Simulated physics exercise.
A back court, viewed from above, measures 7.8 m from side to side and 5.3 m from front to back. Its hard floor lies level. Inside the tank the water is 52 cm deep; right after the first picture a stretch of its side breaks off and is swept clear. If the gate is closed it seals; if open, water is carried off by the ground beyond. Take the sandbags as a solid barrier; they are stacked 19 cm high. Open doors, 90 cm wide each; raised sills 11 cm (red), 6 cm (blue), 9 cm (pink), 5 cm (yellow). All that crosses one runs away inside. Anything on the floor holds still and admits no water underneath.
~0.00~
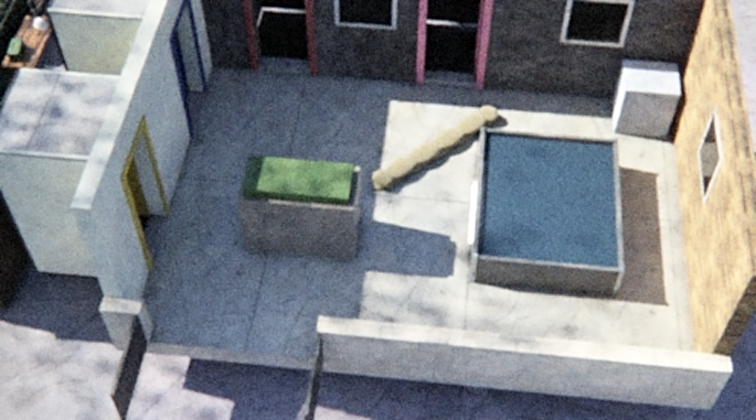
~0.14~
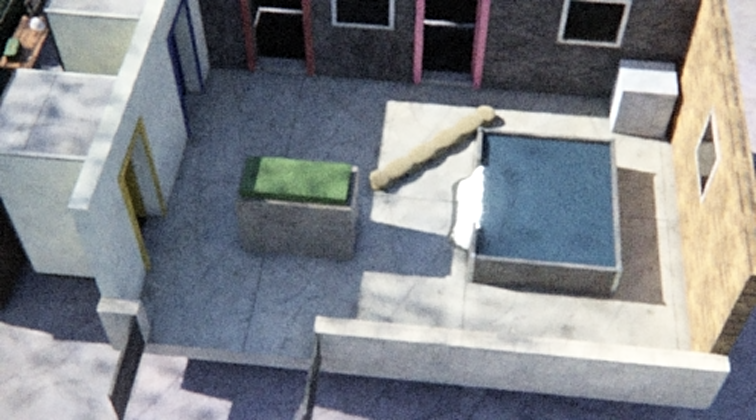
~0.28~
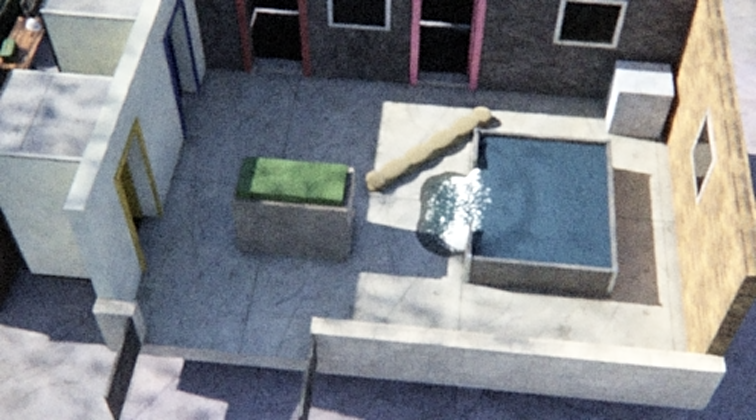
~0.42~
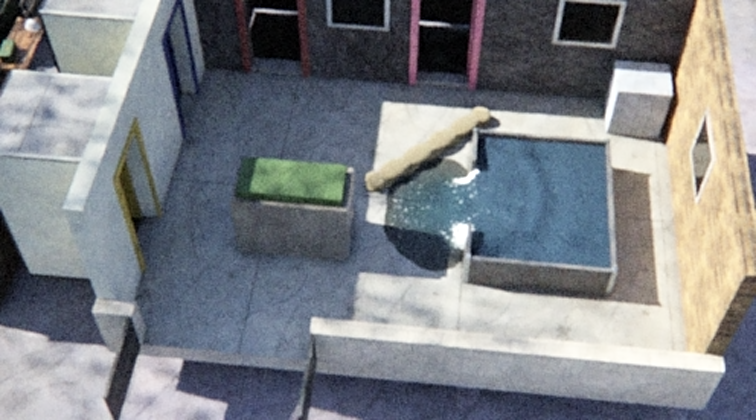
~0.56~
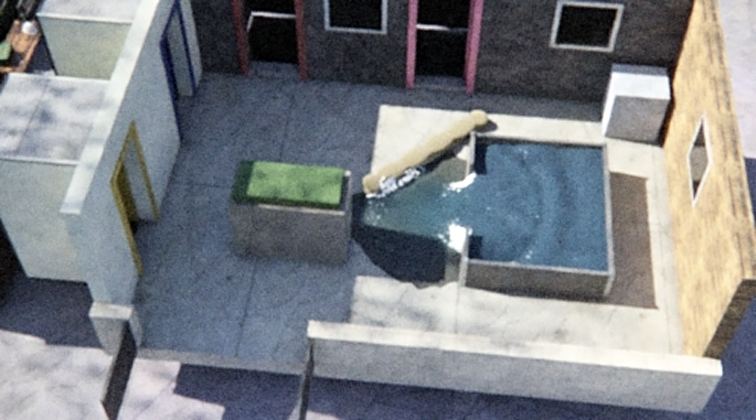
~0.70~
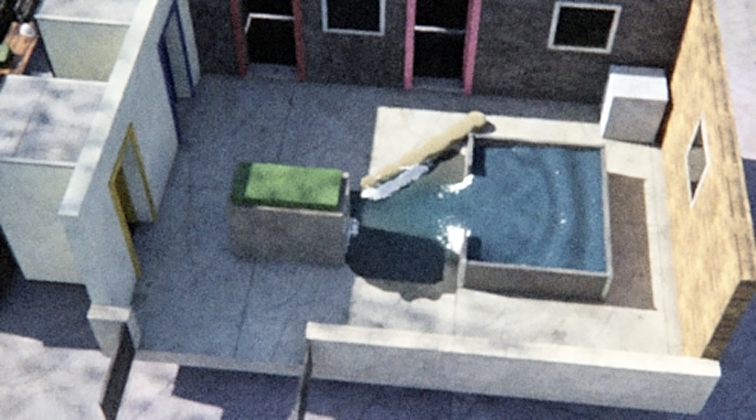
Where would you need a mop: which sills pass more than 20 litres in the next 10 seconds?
In order: Watch the red door: It will not outstrip the limit; watch the blue door: It will outstrip the limit; watch the pink door: It will not outstrip the limit; watch the yellow door: It will not outstrip the limit.
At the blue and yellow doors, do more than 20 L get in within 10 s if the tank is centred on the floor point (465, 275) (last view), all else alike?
Blue: Within limit; yellow: Too much.
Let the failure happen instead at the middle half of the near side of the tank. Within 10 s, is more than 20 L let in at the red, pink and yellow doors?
Note: Red short of the mark, pink short of the mark, yellow beyond the mark.
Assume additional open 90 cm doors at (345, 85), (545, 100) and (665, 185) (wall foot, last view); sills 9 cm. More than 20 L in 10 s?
Result in order - not enough, not enough, not enough.
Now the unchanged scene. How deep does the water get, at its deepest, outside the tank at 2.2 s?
It tops out at some 34 cm.
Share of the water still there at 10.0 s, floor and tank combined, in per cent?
84 %.
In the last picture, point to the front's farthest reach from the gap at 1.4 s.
Location: Approx. (184, 206) in the last view.
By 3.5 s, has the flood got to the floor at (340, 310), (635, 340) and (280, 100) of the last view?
First spot submerged, second not yet wet, third submerged.
After 1.4 s water covers 20 % of the floor and is deepest (34 cm) near (356, 230); red door not reached, blue door not reached, pink door not reached, yellow door not reached.
After 2.2 s water covers 35 % of the floor and is deepest (34 cm) near (356, 230); red door not reached, blue door not reached, pink door not reached, yellow door 2 cm at the sill, 0 L in.
After 3.5 s water covers 55 % of the floor and is deepest (24 cm) near (356, 230); red door not reached, blue door 12 cm at the sill, 10 L in, pink door not reached, yellow door 4 cm at the sill, 0 L in.
After 6.0 s water covers 80 % of the floor and is deepest (16 cm) near (356, 230); red door 7 cm at the sill, 0 L in, blue door 10 cm at the sill, 35 L in, pink door 3 cm at the sill, 0 L in, yellow door 4 cm at the sill, 0 L in.
After 10.0 s water covers 95 % of the floor and is deepest (10 cm) near (658, 167); red door 4 cm at the sill, 0 L in, blue door 6 cm at the sill, 46 L in, pink door 5 cm at the sill, 0 L in, yellow door 5 cm at the sill, 1 L in.
